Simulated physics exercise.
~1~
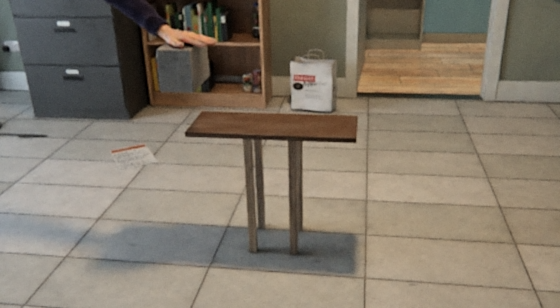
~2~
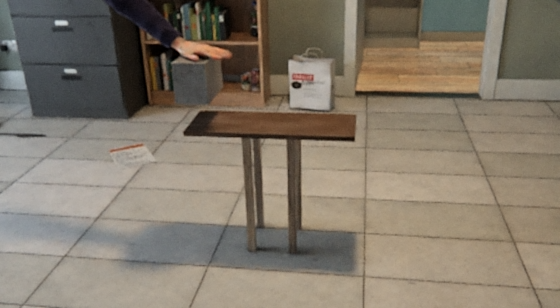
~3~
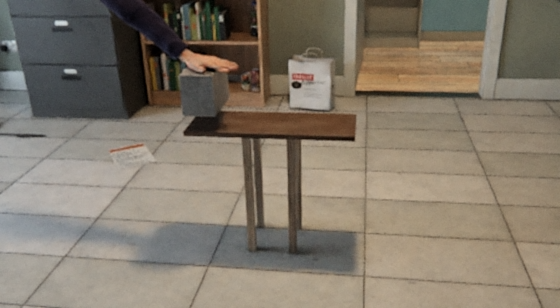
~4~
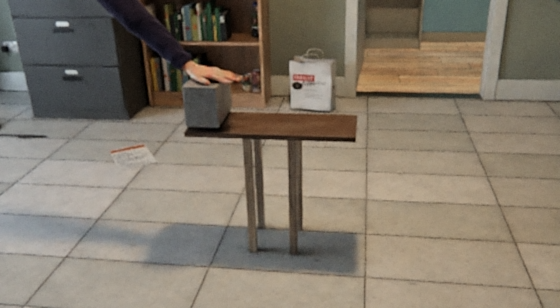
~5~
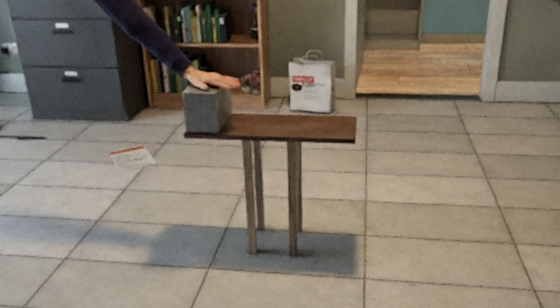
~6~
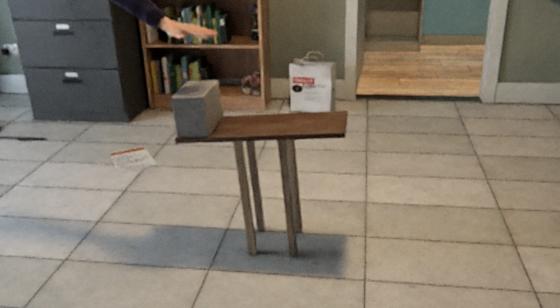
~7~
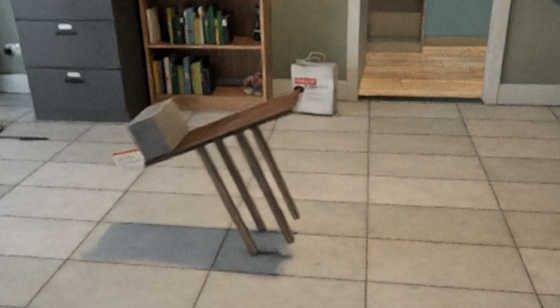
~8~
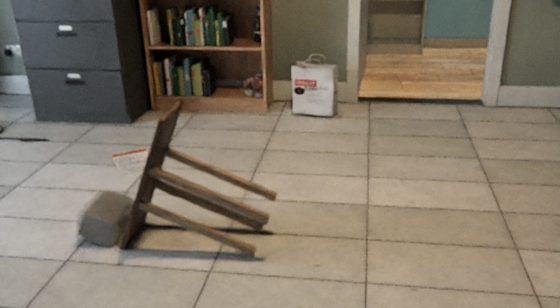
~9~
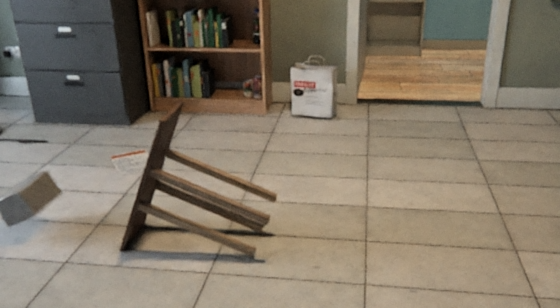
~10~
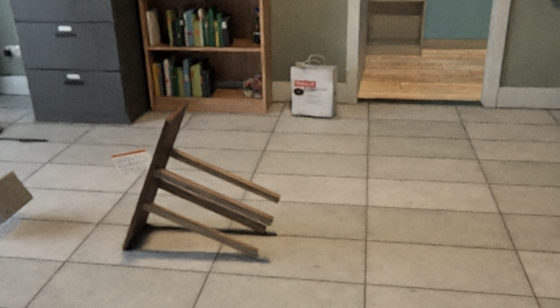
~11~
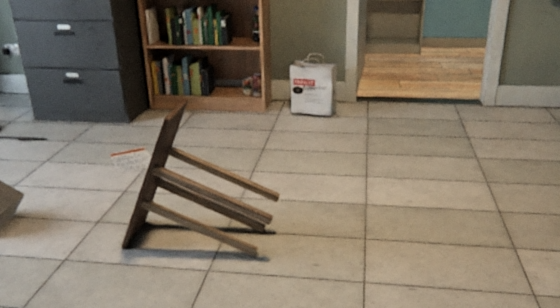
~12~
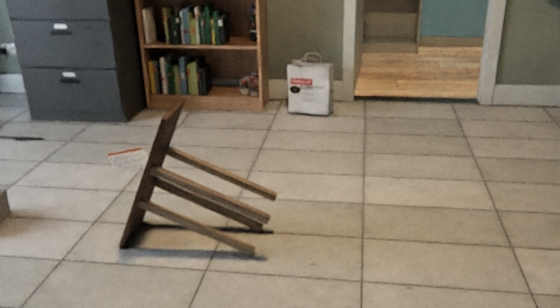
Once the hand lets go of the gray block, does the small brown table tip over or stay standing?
The small brown table tips over to the left and ends up on its side on the tiled floor.
In the video, a hand lowers a gray block onto the left end of a small brown table with narrow-set legs, then lets go. The table tips over to the left and ends up on its side, while the block slides off toward the left edge.
